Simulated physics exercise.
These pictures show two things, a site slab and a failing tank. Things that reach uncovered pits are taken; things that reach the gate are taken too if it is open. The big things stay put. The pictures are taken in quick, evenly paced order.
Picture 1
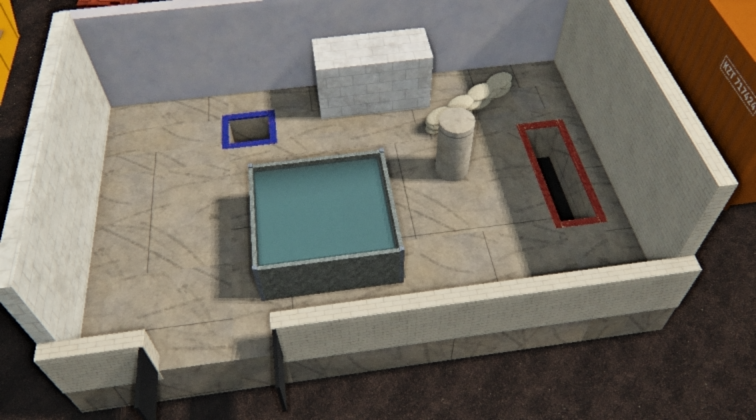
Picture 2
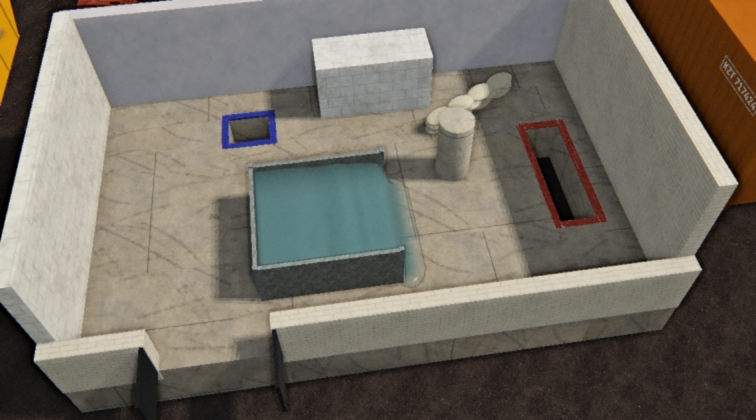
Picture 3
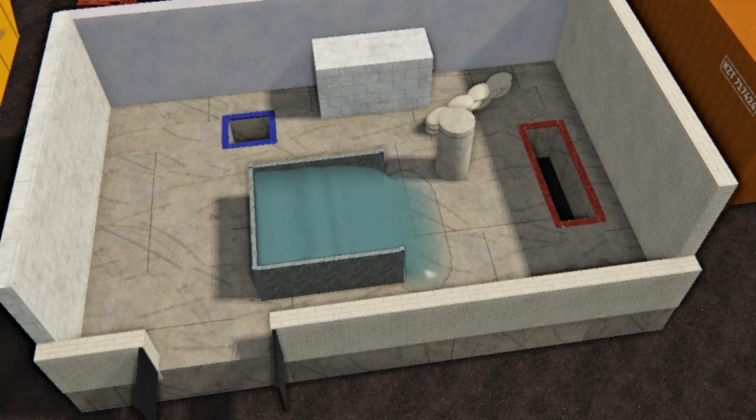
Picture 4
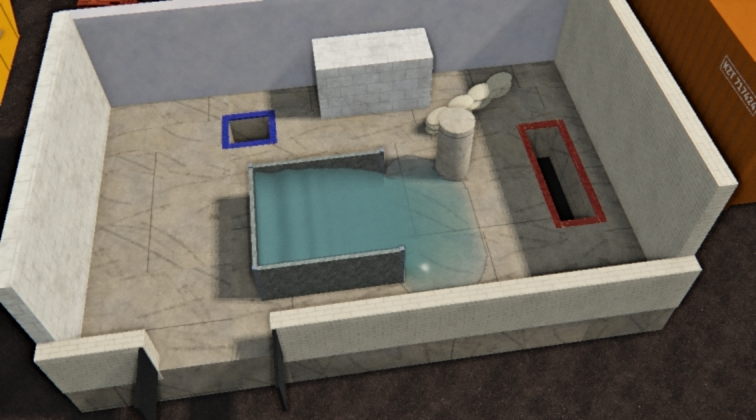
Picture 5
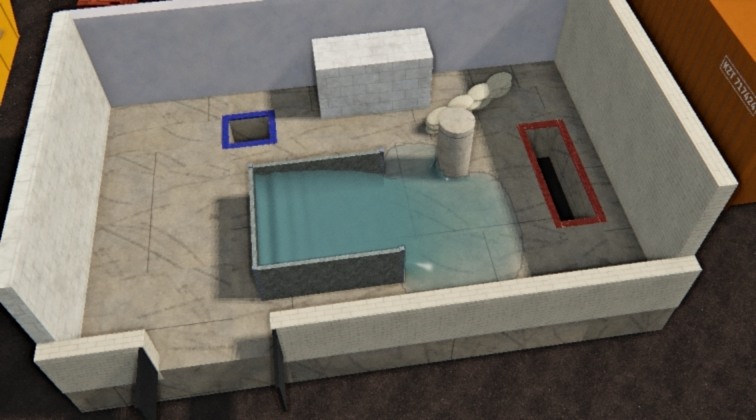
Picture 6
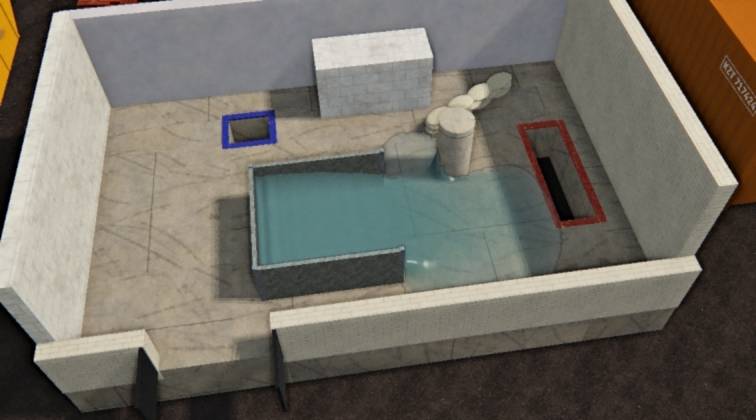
The clip shows a walled site slab with a tank of still water whose right side gives way; water pours out and spreads right across the floor, passing around a pale column toward a red-edged pit.
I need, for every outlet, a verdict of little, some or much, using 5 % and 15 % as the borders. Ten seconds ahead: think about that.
Verdicts: Gate, little; blue pit, little; red pit, much.
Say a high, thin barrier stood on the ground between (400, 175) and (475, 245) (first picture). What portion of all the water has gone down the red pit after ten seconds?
The red pit takes 40 per cent.
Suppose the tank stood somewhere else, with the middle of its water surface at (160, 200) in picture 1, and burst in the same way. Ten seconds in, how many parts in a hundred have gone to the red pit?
Red: 55 %.
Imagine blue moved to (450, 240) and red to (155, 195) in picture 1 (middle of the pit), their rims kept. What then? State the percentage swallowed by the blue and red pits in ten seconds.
Blue 50 %; red 2 %.
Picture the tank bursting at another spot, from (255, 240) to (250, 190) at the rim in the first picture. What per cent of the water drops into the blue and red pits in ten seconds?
The blue pit takes 20 per cent and the red pit 0 per cent.
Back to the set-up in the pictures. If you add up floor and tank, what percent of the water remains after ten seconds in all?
Roughly 30 per cent.
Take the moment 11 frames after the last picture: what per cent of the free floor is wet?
I'd say 35 per cent.
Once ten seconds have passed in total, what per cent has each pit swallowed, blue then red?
2 in a hundred, then 68 in a hundred.
A moment on, water covers 30 % of the floor; the gate 0 %, the blue pit 0 %, the red pit 7 %.
Next, water covers 35 % of the floor; the gate 0 %, the blue pit 0 %, the red pit 19 %.
Then, water covers 45 % of the floor; the gate 0 %, the blue pit 0 %, the red pit 37 %.
Later, water covers 50 % of the floor; the gate 0 %, the blue pit 1 %, the red pit 57 %.
In the end, water covers 60 % of the floor; the gate 0 %, the blue pit 1 %, the red pit 68 %.
